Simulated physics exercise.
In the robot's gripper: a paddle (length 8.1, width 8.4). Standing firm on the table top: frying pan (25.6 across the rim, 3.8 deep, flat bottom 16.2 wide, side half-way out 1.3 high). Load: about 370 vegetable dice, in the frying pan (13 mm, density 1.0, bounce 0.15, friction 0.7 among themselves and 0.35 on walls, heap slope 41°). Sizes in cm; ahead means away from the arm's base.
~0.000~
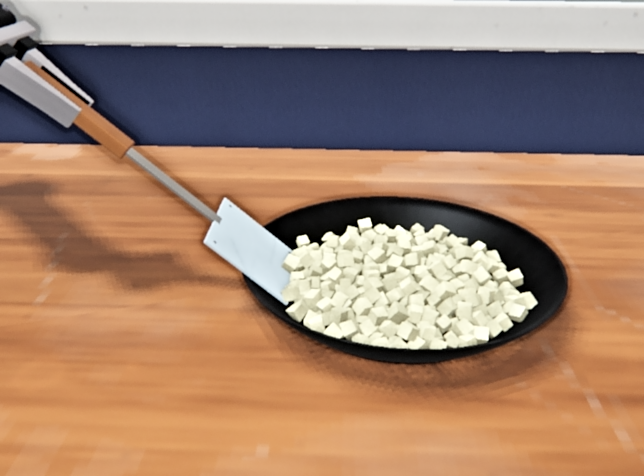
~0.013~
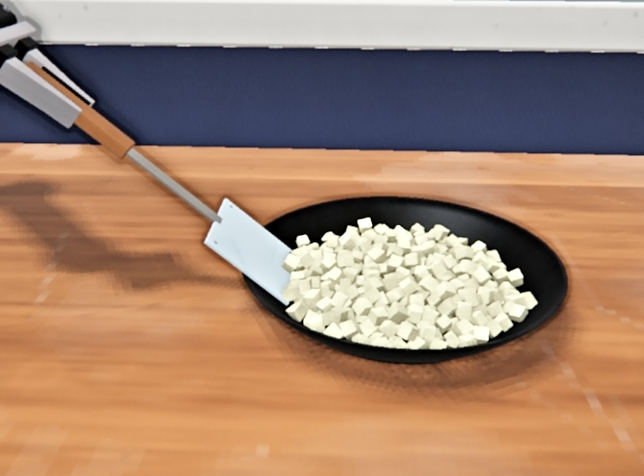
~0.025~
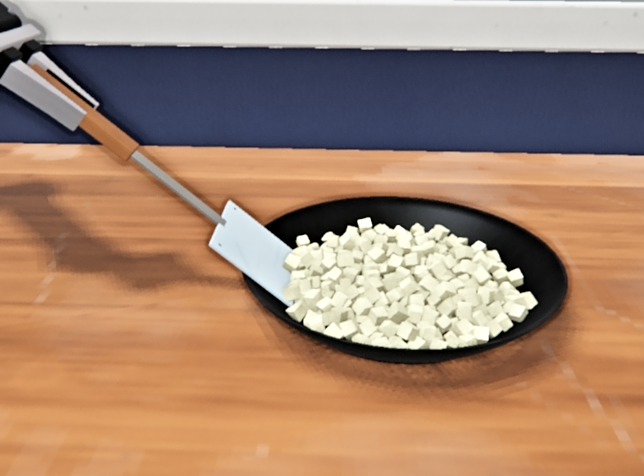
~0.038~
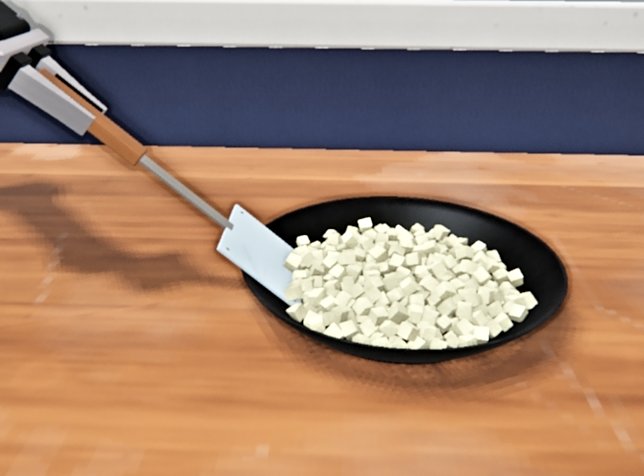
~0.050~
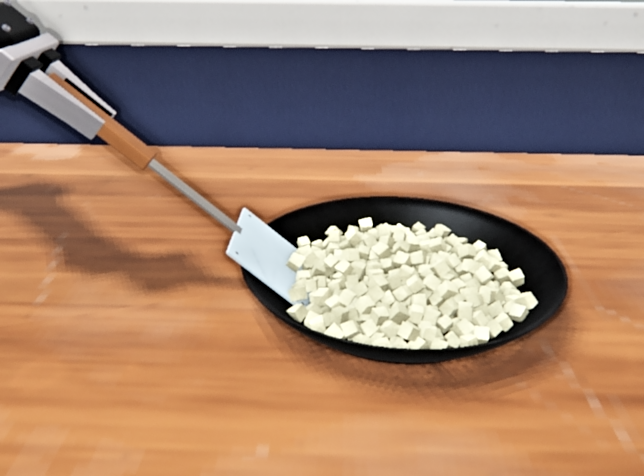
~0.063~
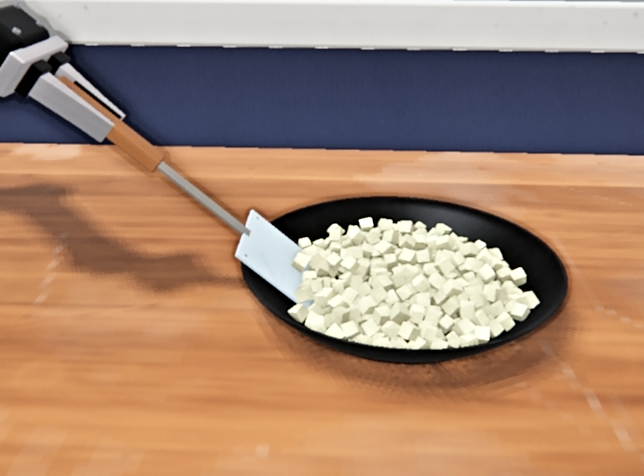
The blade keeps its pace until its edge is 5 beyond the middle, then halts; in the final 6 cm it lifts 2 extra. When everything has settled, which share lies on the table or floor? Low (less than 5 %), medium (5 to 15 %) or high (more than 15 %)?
Answer: Medium; 5 to 15 % of the vegetable dice finish on the table or floor.
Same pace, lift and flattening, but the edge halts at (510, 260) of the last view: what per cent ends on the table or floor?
Some 40 per cent.
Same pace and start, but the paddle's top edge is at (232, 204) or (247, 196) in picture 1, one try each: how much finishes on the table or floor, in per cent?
About 10 and 15 per cent.
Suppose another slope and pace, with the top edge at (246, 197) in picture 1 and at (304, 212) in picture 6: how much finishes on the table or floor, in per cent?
Some 25 per cent.
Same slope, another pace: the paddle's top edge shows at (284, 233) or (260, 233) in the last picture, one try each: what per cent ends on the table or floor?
Some 20 and 15 per cent.
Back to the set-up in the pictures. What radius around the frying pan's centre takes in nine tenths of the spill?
About 20 cm.
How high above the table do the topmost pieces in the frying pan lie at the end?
About 6.5 cm.
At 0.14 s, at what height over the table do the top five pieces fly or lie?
About 5 cm.
After 0.14 s, sloping 41°, highest piece 6 above the table; 368 in the frying pan.
After 0.22 s, sloping 41°, highest piece 6 above the table; 359 in the frying pan, 9 on the blade or in flight.
After 0.46 s, sloping 41°, highest piece 6 above the table; 331 in the frying pan, 36 on the table or floor, 1 on the blade or in flight.
After 1.51 s, sloping 41°, highest piece 6 above the table; 331 in the frying pan, 37 on the table or floor.
At rest, 331 in the frying pan, 37 on the table or floor. That is 10 % on the table or floor.
